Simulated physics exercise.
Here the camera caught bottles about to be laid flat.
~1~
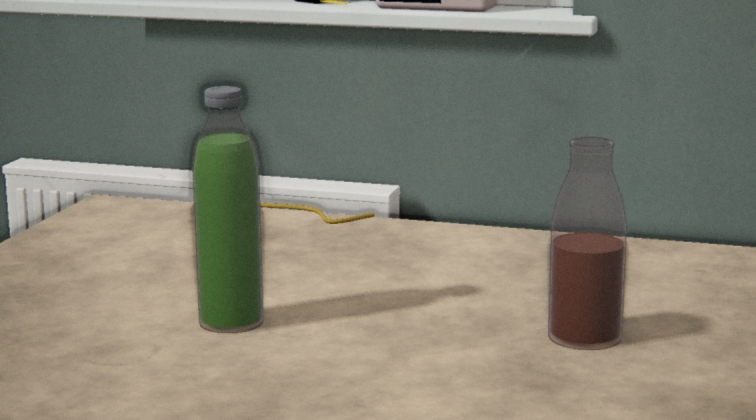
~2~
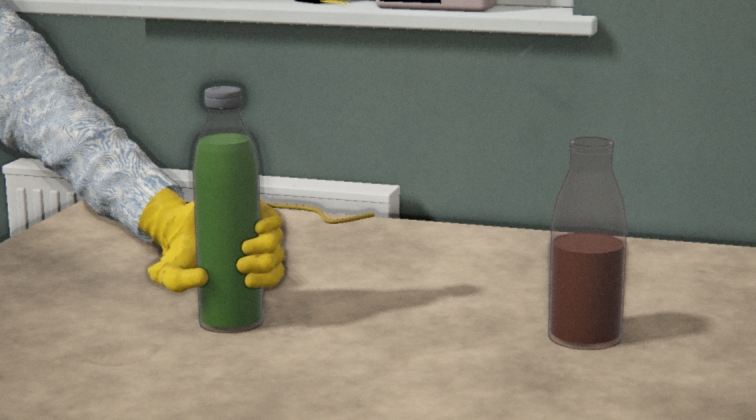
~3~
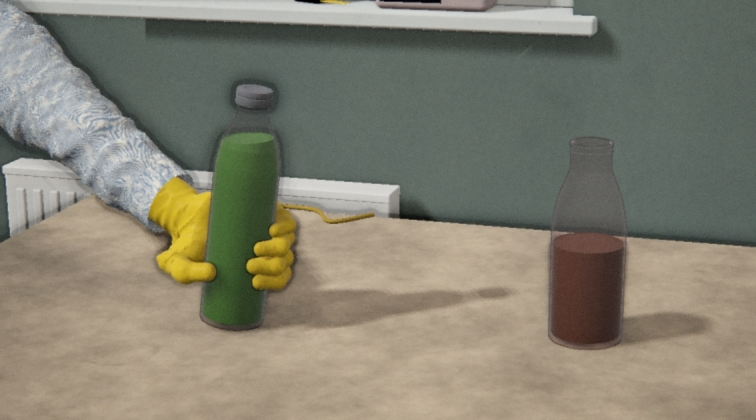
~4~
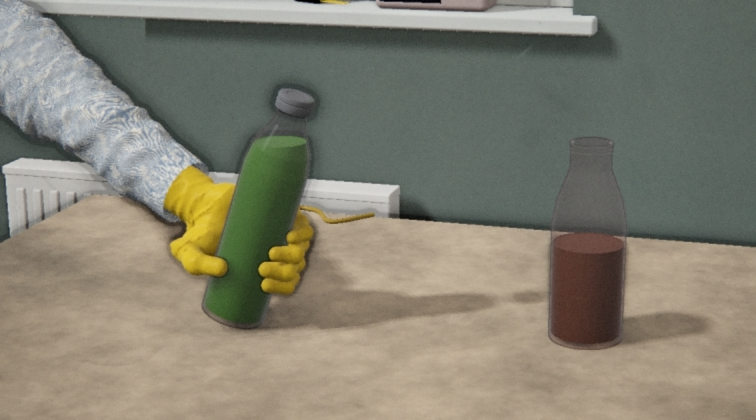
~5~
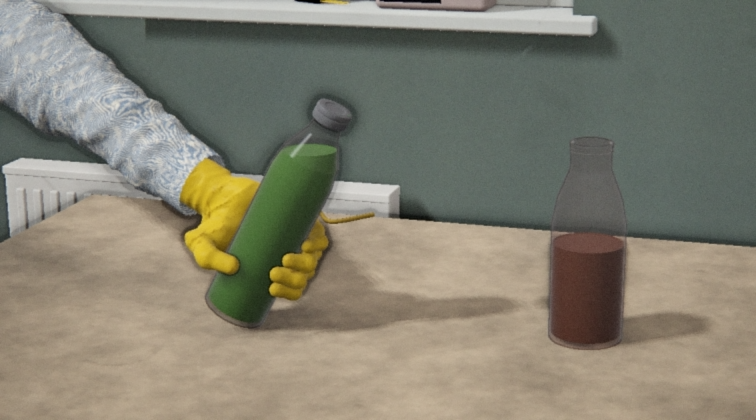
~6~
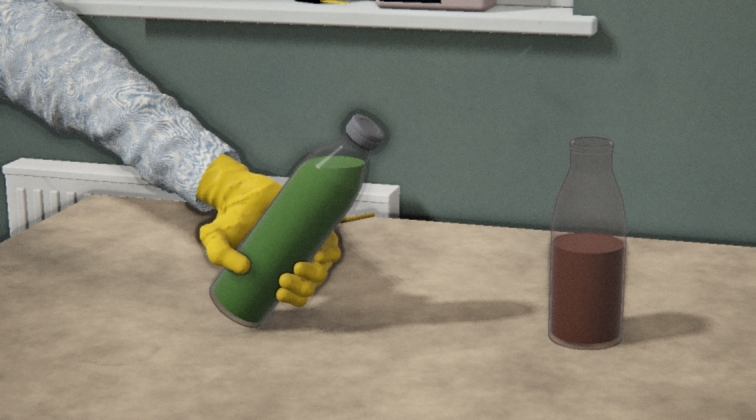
A yellow-gloved hand gripping a capped bottle of green liquid and tilting it rightward, an open bottle of brown liquid standing still.
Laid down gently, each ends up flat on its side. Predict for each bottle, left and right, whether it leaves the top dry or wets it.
Left - leaves it dry, right - wets it.
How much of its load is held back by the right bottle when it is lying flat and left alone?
It keeps about 35 per cent of what it had.
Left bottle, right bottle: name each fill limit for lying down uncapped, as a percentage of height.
In turn 22 and 16 per cent.
Shortly, the left bottle is nearly down; left bottle, no leak.
Then, the left bottle lies flat; left bottle, no leak.
At the finish, both lie flat; left bottle, no leak; right bottle, it leaks.
